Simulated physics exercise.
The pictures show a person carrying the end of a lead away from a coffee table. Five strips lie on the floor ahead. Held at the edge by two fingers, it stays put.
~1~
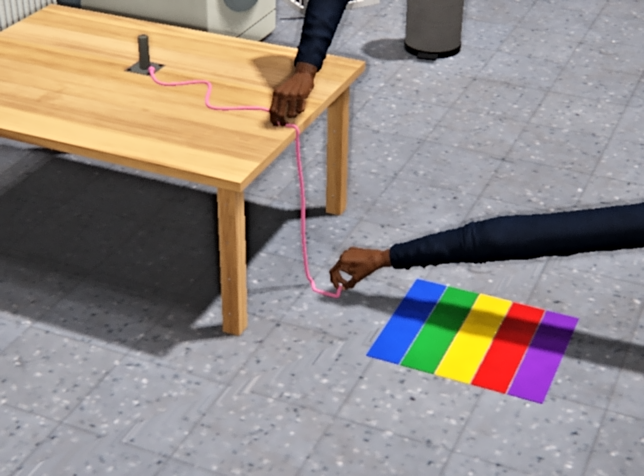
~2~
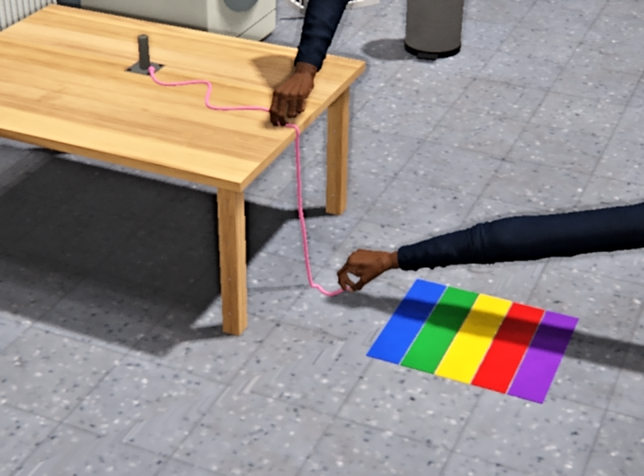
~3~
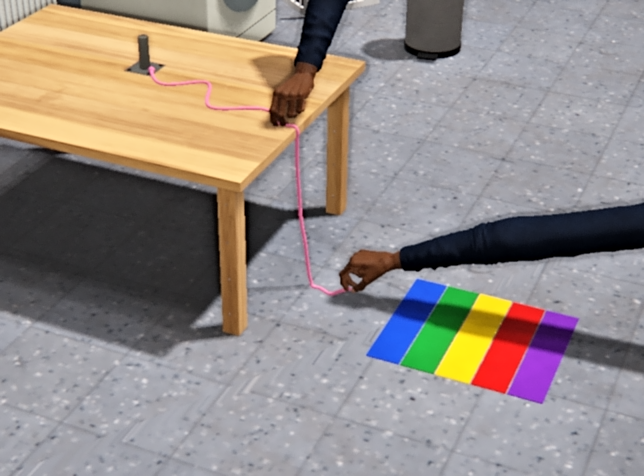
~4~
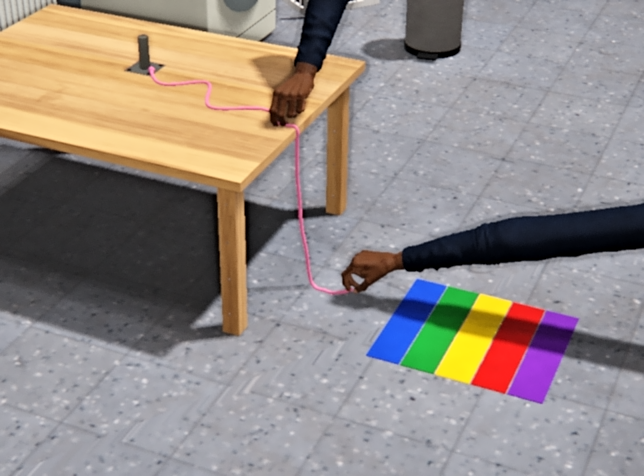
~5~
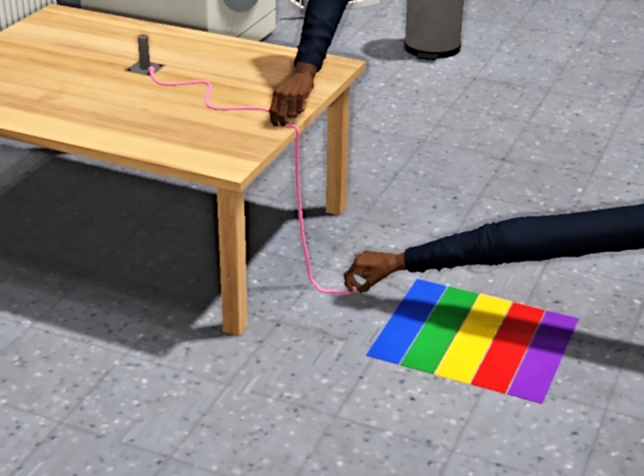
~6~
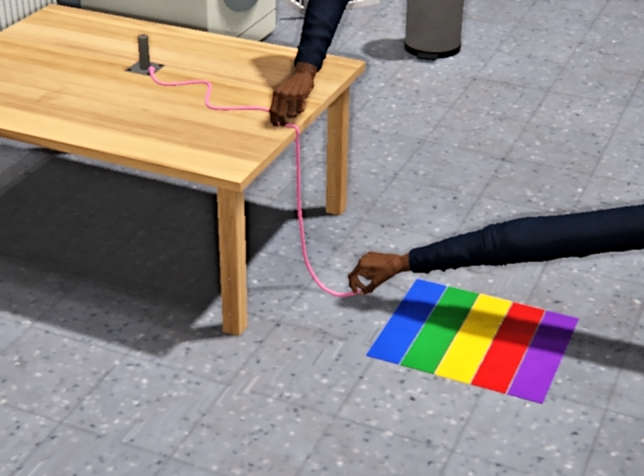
A hand near the floor draws a pink cord slightly right, away from the wooden table.
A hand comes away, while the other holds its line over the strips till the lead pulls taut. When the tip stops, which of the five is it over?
The red one.
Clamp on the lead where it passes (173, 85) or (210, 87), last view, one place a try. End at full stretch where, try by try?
Per try (px, approx.): (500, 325), (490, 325).
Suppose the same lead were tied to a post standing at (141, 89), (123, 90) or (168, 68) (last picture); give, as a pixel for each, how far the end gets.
Pixels, try by try: About (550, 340), (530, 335), (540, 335).
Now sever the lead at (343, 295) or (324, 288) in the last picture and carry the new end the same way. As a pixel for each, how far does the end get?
For the first cut it's about (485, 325), and for the second about (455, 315).
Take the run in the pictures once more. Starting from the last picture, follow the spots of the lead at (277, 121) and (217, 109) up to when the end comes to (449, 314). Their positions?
One lands at (313, 152), the other at (272, 107).
Early on, end near (449, 314); over green.
Midway, end near (491, 324); over yellow.
At the end of the slack, end near (516, 331); over red. Over red.
